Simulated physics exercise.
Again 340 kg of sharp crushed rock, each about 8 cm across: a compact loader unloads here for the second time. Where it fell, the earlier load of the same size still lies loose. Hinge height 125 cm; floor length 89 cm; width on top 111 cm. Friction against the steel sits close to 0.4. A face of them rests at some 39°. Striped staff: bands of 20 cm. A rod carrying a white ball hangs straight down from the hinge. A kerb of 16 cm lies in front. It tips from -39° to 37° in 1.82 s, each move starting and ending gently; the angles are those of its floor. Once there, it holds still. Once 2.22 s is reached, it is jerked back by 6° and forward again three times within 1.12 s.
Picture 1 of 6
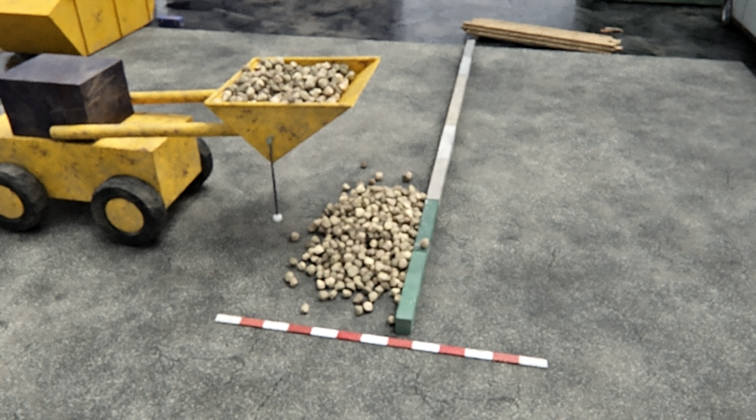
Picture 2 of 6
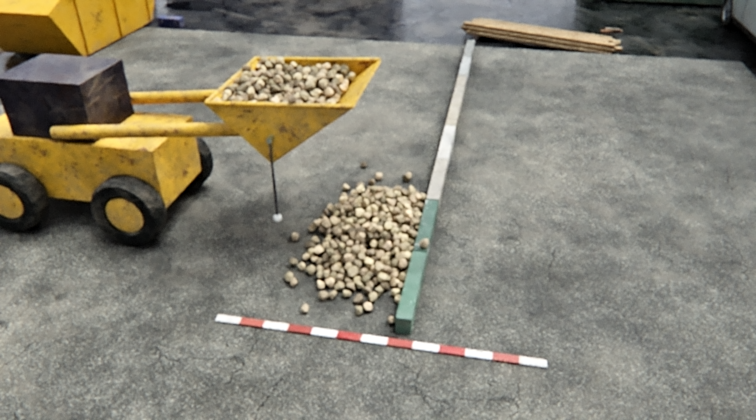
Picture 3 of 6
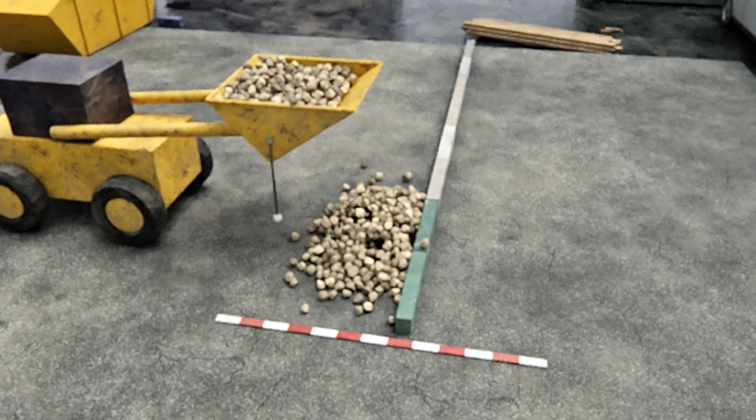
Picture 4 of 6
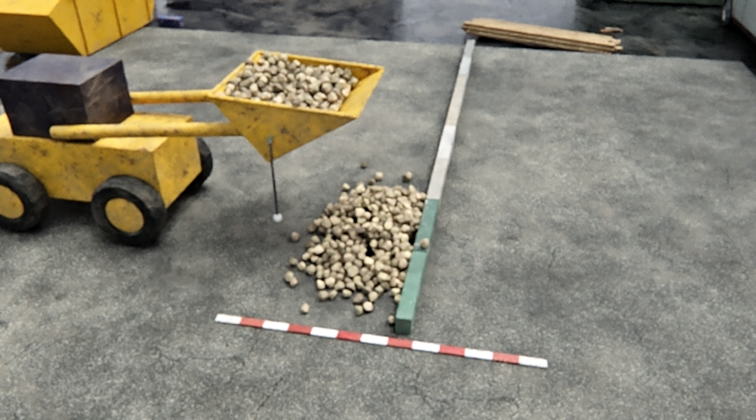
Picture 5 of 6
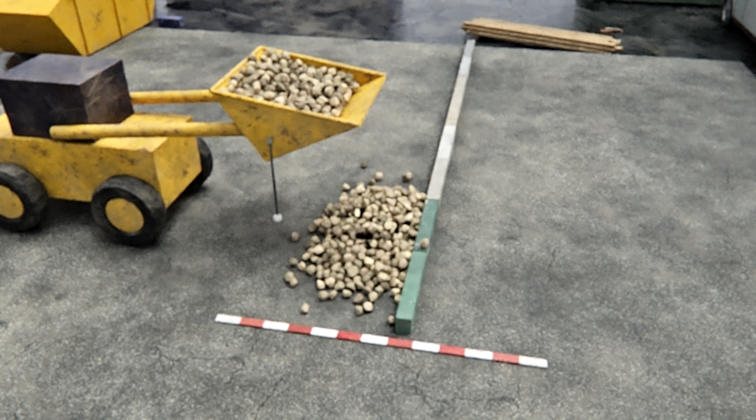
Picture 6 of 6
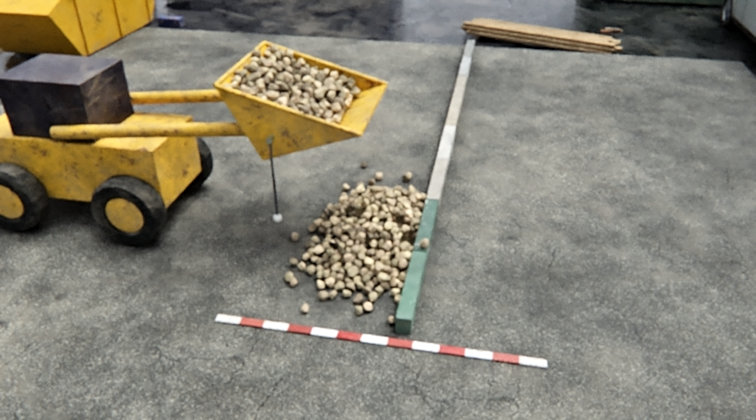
In the video, a yellow loader at left holds a bucket of crushed rock above a loose heap of similar stones lying against a green kerb, and the bucket slowly tilts forward, its right edge lowering while the stones stay inside.
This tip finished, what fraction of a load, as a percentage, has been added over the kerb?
About 12 per cent of a load.
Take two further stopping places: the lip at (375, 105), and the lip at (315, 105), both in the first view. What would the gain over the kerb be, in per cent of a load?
Some 35 percent, and then 0 percent.
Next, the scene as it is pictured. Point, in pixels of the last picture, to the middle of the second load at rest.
Their centre rests close to (398, 216).
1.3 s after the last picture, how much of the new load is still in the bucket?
Estimate: 50 % remaining inside, roughly.
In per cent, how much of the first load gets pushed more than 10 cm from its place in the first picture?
Close to 0 in a hundred of them.
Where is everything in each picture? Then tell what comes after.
Lip at (352, 106), floor tilted -39°, highest stones at (295, 71). The earlier load is highest near (370, 218), 25 cm above ground level, 100 % on this side of the kerb, in the first frame.
The bucket is at -38°, its lip at (352, 107); the top of the load is at (289, 71), in the second frame.
Lip at (354, 111), floor tilted -35°, highest stones at (269, 69), in the third frame.
The bucket is at -31°, its lip at (357, 117); the top of the load is at (265, 64), in the fourth frame.
The bucket is at -26°, its lip at (359, 125); the top of the load is at (264, 61), in the fifth frame.
The bucket is at -20°, its lip at (361, 135); the top of the load is at (265, 58), in the sixth frame.
Then, 0.8 s after the last picture the floor is at 25°; in per cent of one load, 100 in the bucket, 100 on this side of the kerb; the foremost stones are at (412, 249).
Then, 1.3 s after the last picture the floor is at 37°; in per cent of one load, 48 in the bucket, 152 on this side of the kerb; the foremost stones are at (415, 239).
Then, 3.2 s after the last picture the floor is at 37°; in per cent of one load, 0 in the bucket, 188 on this side of the kerb, 12 over the kerb; the foremost stones are at (502, 250).
Then, 5.9 s after the last picture the floor is at 37°; in per cent of one load, 0 in the bucket, 188 on this side of the kerb, 12 over the kerb; the foremost stones are at (502, 250). Net gain over the kerb, 12.
